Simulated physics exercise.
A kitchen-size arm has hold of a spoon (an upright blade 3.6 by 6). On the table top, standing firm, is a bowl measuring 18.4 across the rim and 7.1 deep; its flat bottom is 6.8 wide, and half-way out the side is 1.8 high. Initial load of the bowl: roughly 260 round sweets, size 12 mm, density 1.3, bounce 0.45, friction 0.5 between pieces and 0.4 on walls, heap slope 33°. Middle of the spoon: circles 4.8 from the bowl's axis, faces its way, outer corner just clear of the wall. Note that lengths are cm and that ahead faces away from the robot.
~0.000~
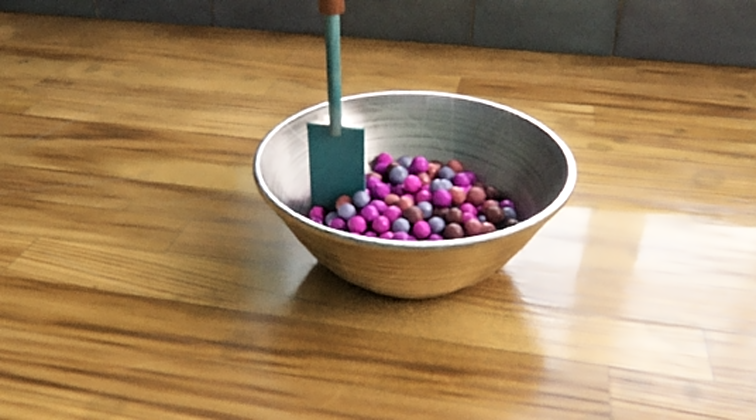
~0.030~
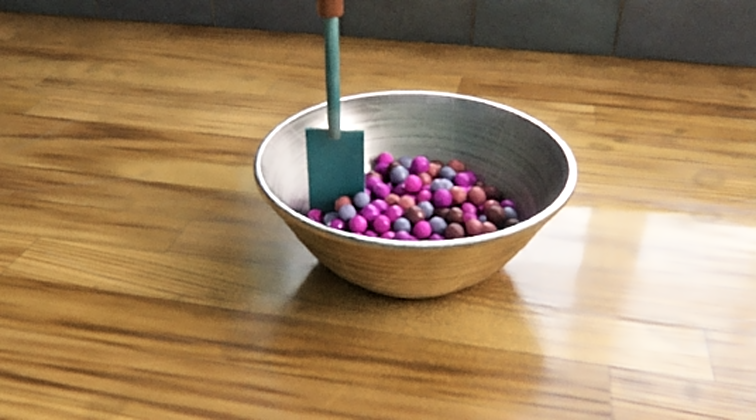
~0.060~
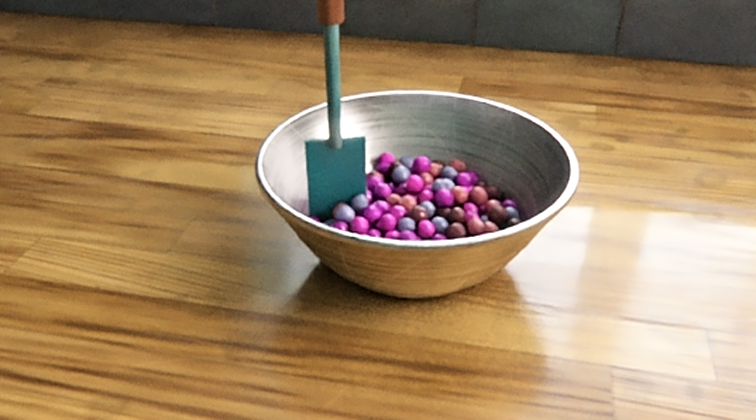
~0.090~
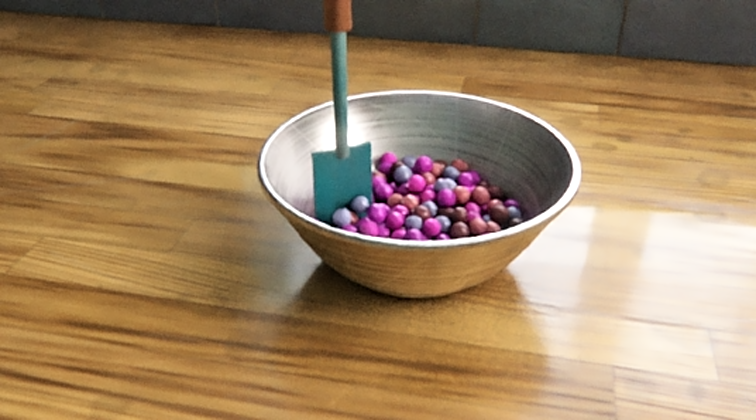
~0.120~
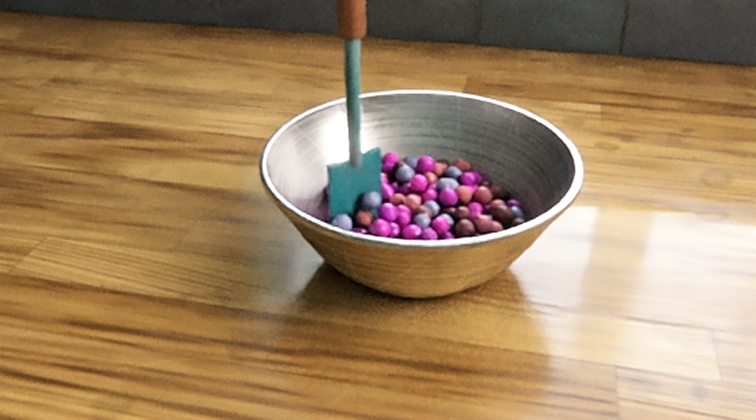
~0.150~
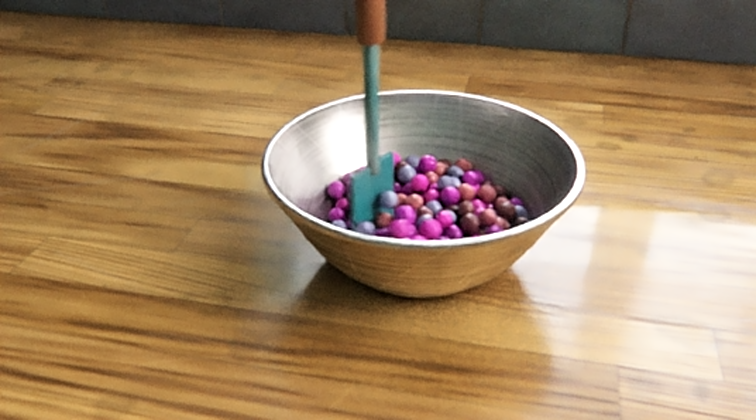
At first, a teal spatula-like tool with an orange-brown handle stands upright at the left inside a metal bowl of pink, grey and brown balls on a wooden surface. It then lowers slightly among the balls, turning as it sweeps a short way right, nudging nearby ones while most barely shift.
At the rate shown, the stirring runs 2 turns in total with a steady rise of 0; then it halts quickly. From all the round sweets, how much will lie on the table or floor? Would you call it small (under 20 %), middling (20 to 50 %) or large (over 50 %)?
I would call it small.
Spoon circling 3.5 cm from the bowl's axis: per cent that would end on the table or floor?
Close to 0 in a hundred then.
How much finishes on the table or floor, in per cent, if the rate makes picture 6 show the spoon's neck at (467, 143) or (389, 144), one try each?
About 35 and 10 %.
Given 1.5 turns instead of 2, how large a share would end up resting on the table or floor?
Then about 5 per cent.
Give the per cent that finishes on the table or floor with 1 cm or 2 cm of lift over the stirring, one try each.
Close to 5 and 0 percent, in that order.
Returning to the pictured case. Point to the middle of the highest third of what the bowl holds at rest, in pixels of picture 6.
(352, 215).
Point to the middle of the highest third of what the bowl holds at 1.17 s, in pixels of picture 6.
Somewhere around (471, 154), I think.
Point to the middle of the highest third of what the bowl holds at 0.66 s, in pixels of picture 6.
(341, 167), roughly.
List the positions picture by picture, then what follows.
In the first picture, spoon neck at (335, 103), 0° round; upper third of the load around (413, 210), from x 315 to 510, top at y 160; 265 in the bowl.
In the second picture, spoon neck at (334, 106), 6° round; upper third of the load around (413, 210), from x 315 to 515, top at y 160.
In the third picture, spoon neck at (334, 115), 20° round; upper third of the load around (414, 215), from x 310 to 515, top at y 160.
In the fourth picture, spoon neck at (341, 124), 35° round; upper third of the load around (416, 216), from x 315 to 515, top at y 160.
In the fifth picture, spoon neck at (354, 133), 50° round; upper third of the load around (422, 216), from x 320 to 520, top at y 160.
In the sixth picture, spoon neck at (372, 140), 66° round; upper third of the load around (429, 218), from x 335 to 520, top at y 160; 265 in the bowl.
After 0.66 s, 323° round, highest piece 8 above the table; 261 in the bowl, 3 on the table or floor, 1 in flight or on the tool.
After 1.17 s, 221° round, highest piece 9 above the table; 254 in the bowl, 8 on the table or floor, 3 in flight or on the tool.
After 1.63 s, 0° round, highest piece 7 above the table; 251 in the bowl, 14 on the table or floor.
After 2.33 s, 0° round, highest piece 7 above the table; 251 in the bowl, 14 on the table or floor.
At rest, 251 in the bowl, 14 on the table or floor. That is 5 % on the table or floor.
